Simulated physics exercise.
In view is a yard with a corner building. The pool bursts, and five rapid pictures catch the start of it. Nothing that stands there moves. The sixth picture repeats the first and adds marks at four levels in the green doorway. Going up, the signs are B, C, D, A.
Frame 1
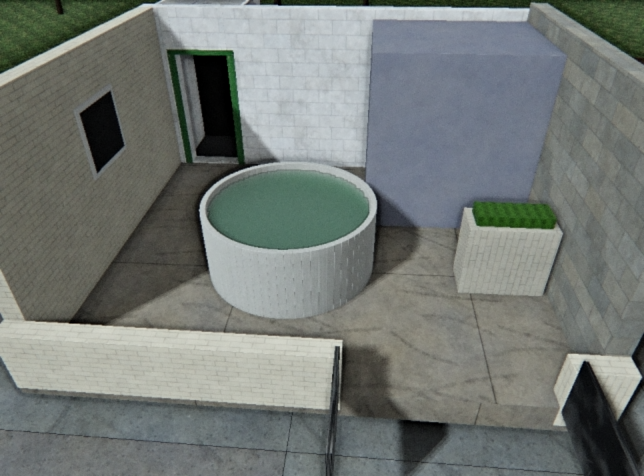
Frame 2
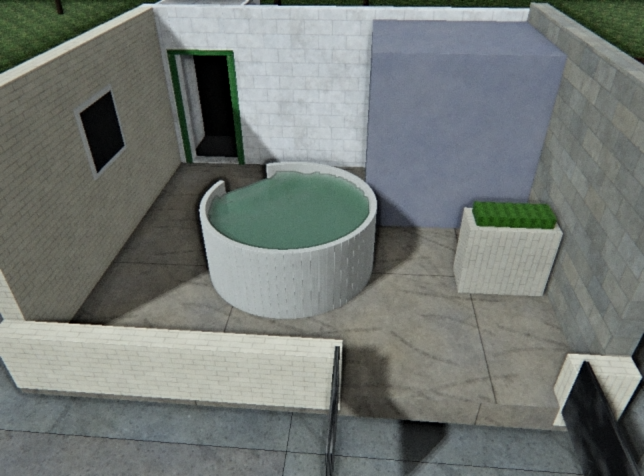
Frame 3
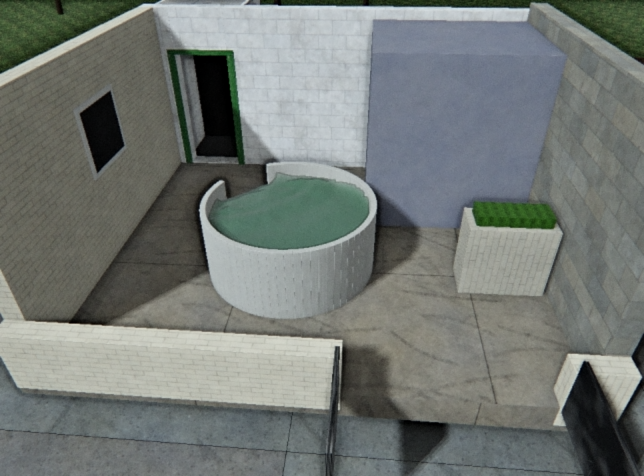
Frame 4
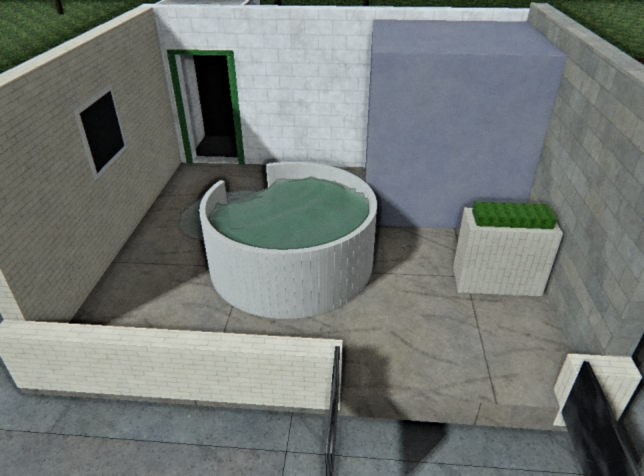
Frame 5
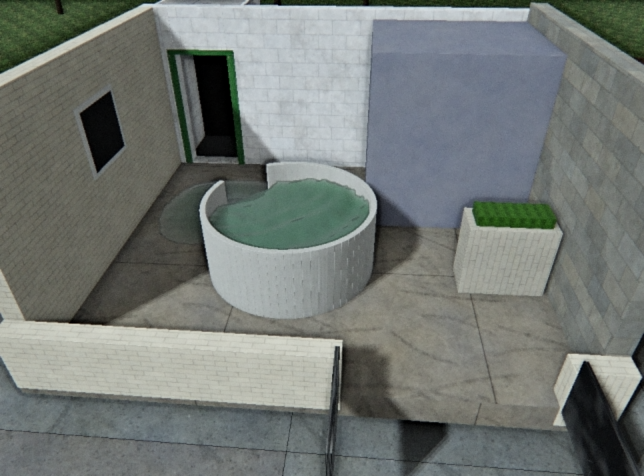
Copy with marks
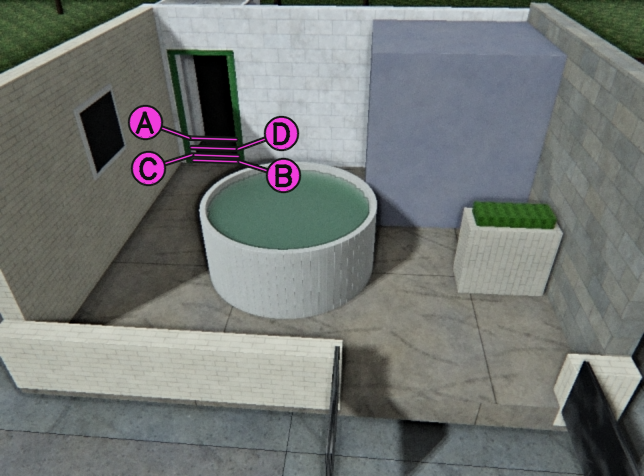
Water pours through a gap in the round white pool's back-left wall and spreads across the yard.
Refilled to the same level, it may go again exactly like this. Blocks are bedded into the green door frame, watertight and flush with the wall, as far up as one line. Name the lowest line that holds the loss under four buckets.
A will do.
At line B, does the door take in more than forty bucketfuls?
Yes, it does.
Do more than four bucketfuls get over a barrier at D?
Yes.
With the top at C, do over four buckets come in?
Yes, it does.
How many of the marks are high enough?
One.
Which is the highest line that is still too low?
Line D.
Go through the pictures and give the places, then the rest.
In the first picture, water in the pool at rest, its middle at (289, 206); foot of the green doorway at (216, 163); open gate at (454, 343).
In the second picture, water covers 1 % of the ground, its front hidden from here.
In the third picture, water covers 3 % of the ground, its front hidden from here.
In the fourth picture, front seen at (201, 200), 8 % of the ground wet.
In the fifth picture, front seen at (196, 186), 14 % of the ground wet.
On the marked copy, A at (212, 138); B at (216, 161); C at (215, 155); D at (214, 148); from the bottom up B, C, D, A.
With A, a bucket or two gets in.
With B, dozens of bucketfuls pour in.
With C, dozens of bucketfuls pour in.
With D, about 11 bucketfuls get in.
